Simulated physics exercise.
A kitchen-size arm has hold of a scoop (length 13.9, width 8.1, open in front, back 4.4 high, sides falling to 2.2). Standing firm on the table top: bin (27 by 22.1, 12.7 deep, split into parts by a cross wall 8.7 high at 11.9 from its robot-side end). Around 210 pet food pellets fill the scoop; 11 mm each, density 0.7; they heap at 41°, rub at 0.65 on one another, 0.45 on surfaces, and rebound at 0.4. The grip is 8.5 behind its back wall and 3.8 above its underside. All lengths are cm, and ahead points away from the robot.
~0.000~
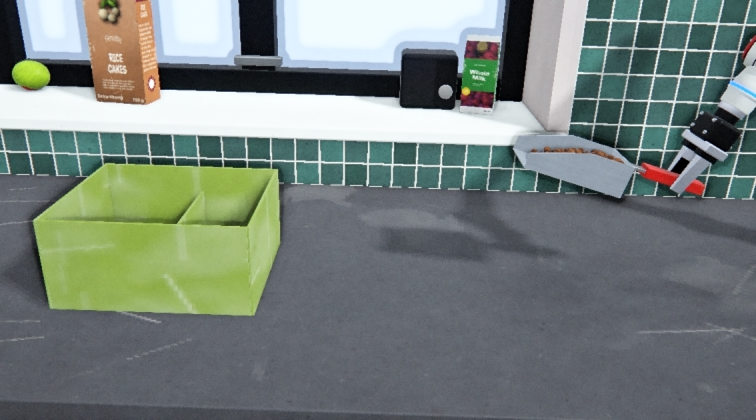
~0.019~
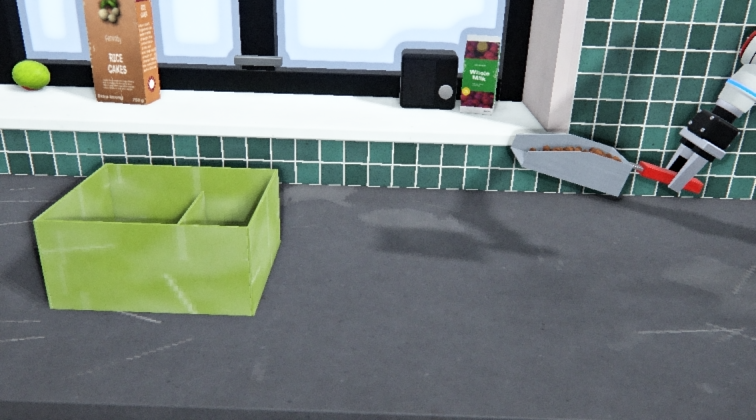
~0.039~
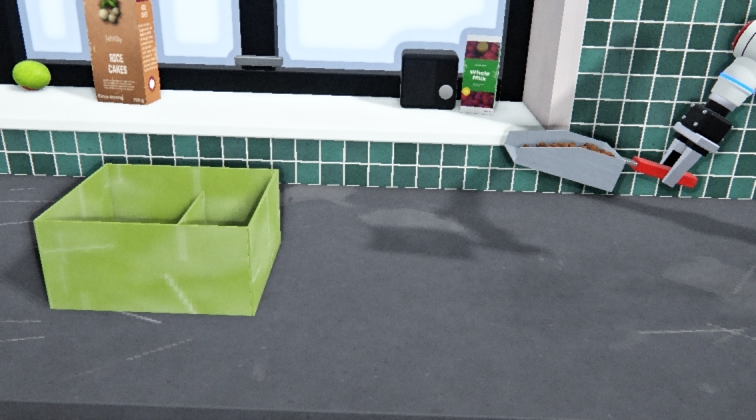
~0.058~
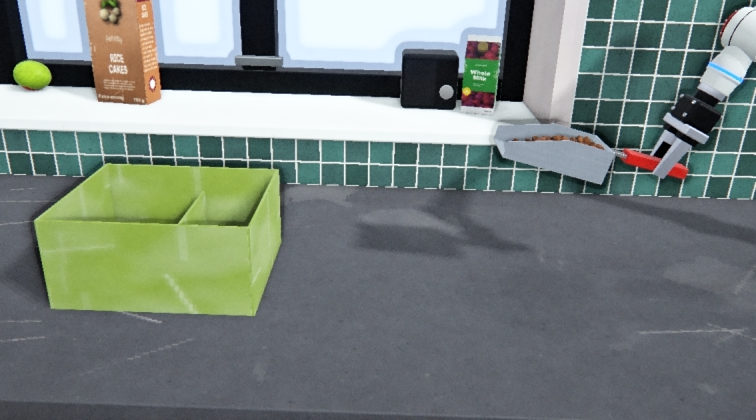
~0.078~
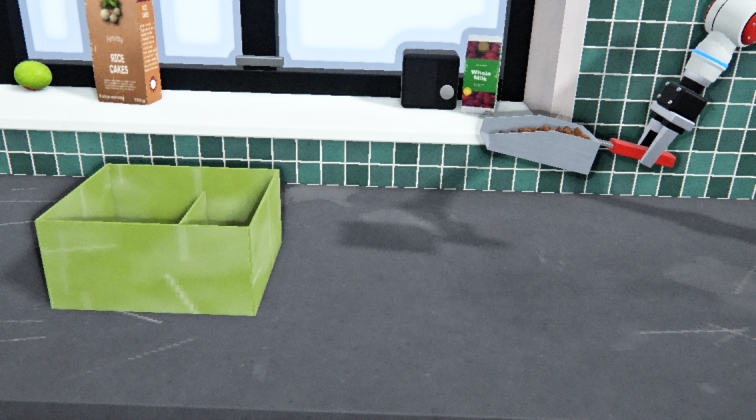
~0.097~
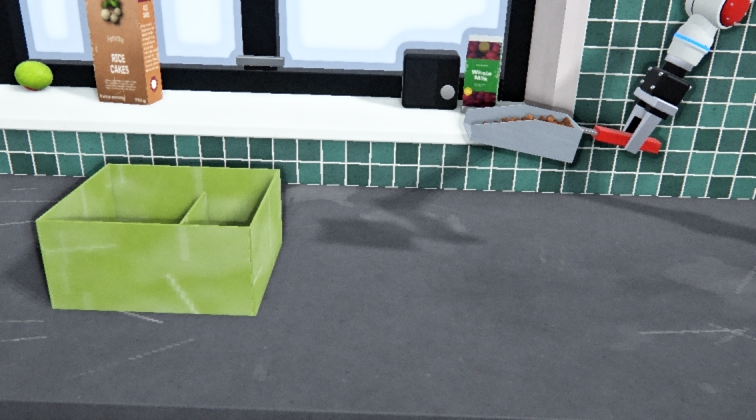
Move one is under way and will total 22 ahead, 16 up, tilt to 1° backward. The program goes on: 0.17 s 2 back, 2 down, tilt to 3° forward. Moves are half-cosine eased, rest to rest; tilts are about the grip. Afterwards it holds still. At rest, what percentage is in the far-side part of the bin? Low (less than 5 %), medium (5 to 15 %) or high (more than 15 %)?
In the far-side part of the bin the share is high, more than 15 %.
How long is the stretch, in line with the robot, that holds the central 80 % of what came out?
About 20 cm.
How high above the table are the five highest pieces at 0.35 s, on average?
About 30 cm.
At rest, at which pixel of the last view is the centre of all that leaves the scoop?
Around (203, 268).
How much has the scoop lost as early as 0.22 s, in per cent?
About 0 per cent by then.
After 0.22 s, tilted 1° backward, highest piece 35 above the table; 208 on the scoop, 1 in flight or on a rim.
After 0.35 s, tilted 2° forward, highest piece 30 above the table; 209 in flight or on a rim.
After 0.61 s, tilted 3° forward, highest piece 10 above the table; 153 in the robot-side part, 49 in the far-side part, 5 on the table or floor, 2 in flight or on a rim.
After 1.66 s, tilted 3° forward, highest piece 4 above the table; 153 in the robot-side part, 49 in the far-side part, 7 on the table or floor.
At rest, 153 in the robot-side part, 49 in the far-side part, 7 on the table or floor. That is 23 % in the far-side part of the bin.
